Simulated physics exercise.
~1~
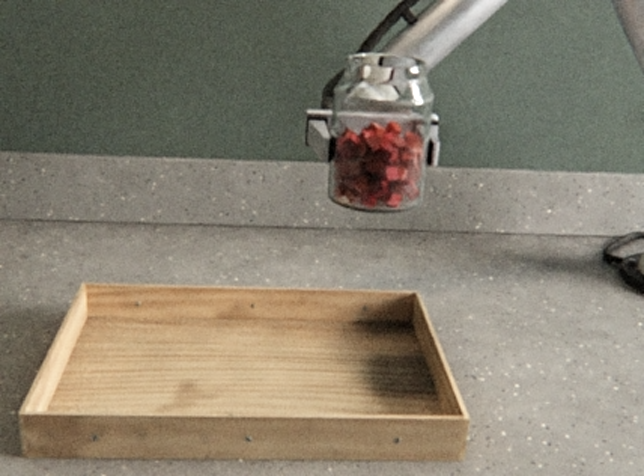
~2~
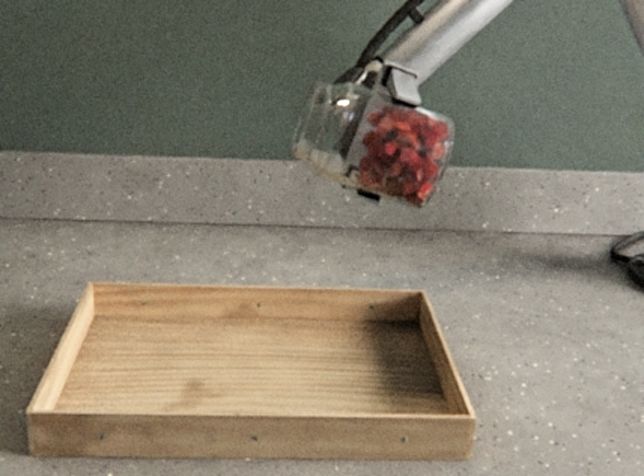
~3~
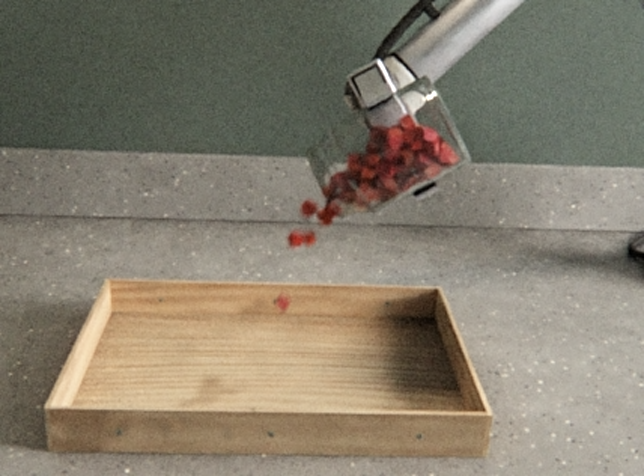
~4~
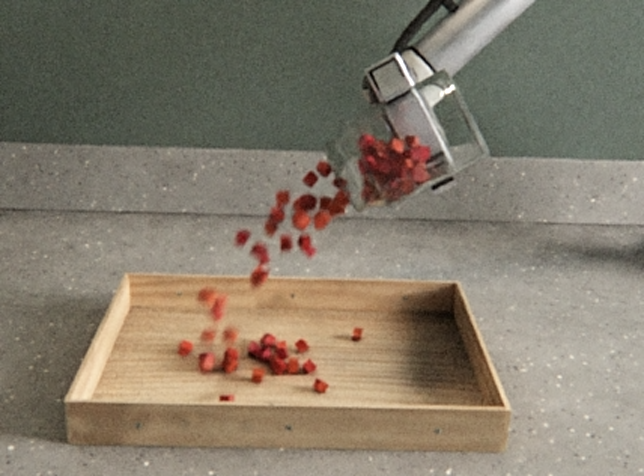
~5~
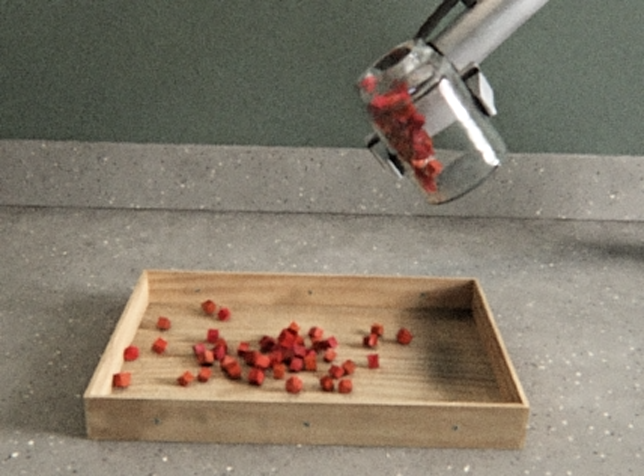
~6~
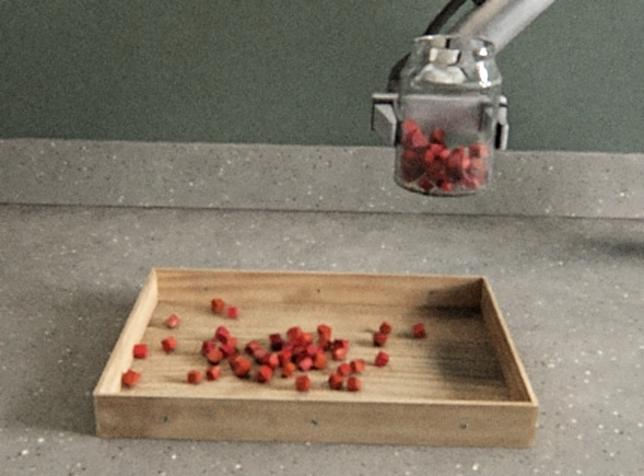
Above a shallow wooden tray on a speckled grey counter, a robotic arm tipped a glass jar of small red cubes, spilling many into the tray, then turned it upright again with roughly half the cubes still inside and the rest scattered below.
